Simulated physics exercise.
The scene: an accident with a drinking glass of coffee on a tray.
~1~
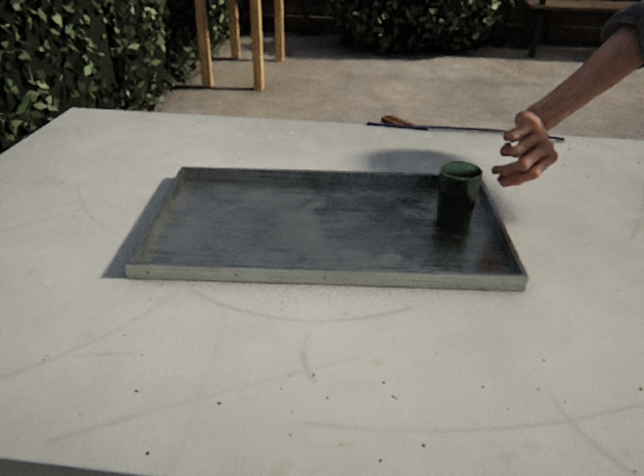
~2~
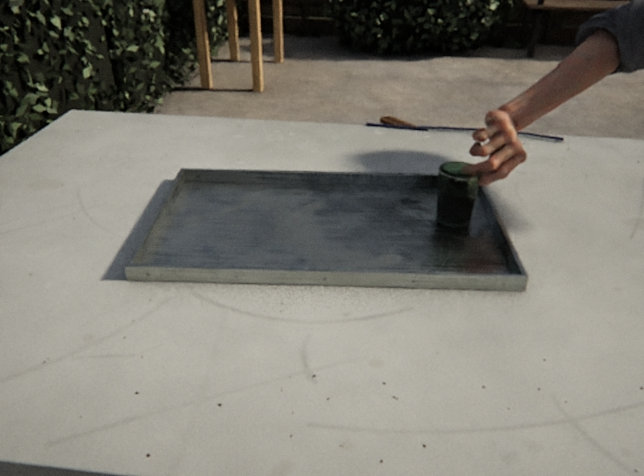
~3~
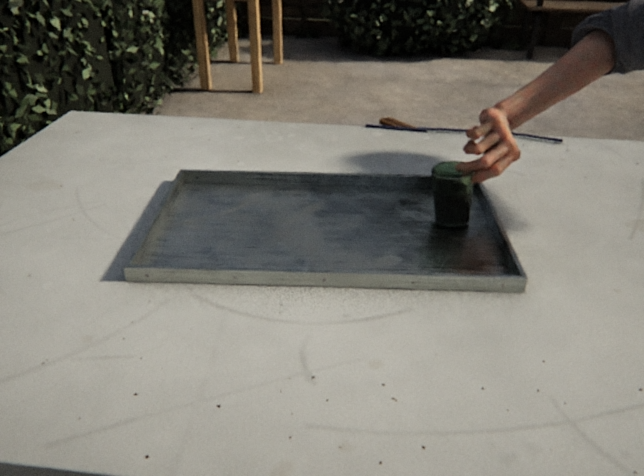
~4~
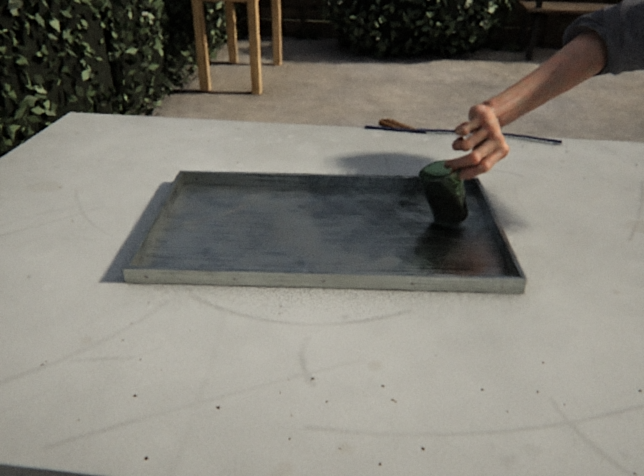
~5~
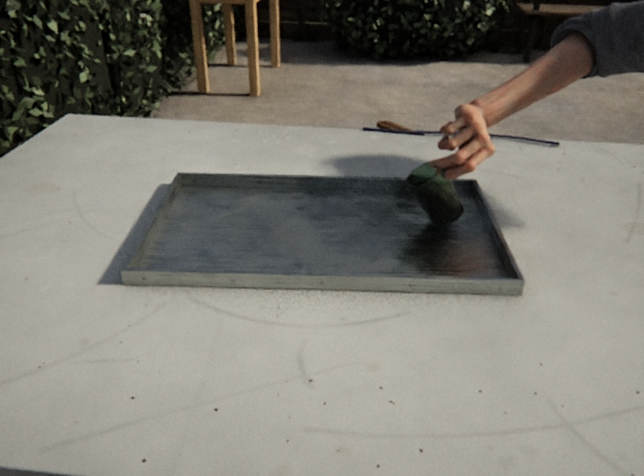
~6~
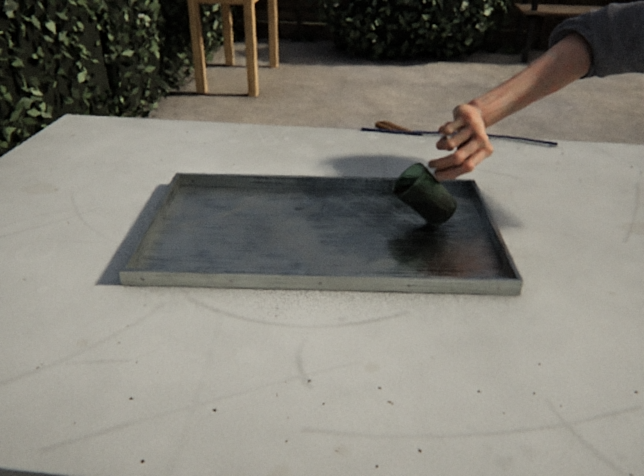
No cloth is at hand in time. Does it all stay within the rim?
The spill is held by the rim.
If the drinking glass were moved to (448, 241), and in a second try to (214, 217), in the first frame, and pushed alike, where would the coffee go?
In the first try it keeps within the tray; in the second it wets the top as well.
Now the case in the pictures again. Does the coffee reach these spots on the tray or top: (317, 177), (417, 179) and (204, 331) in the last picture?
First dry, second not reached, third untouched.
Shortly, the drinking glass lies in the tray; the puddle covers about as much as a plate; none is outside.
Then, the puddle covers about as much as a tray; none is outside.
At the finish, the puddle covers about as much as a tray; none is outside.
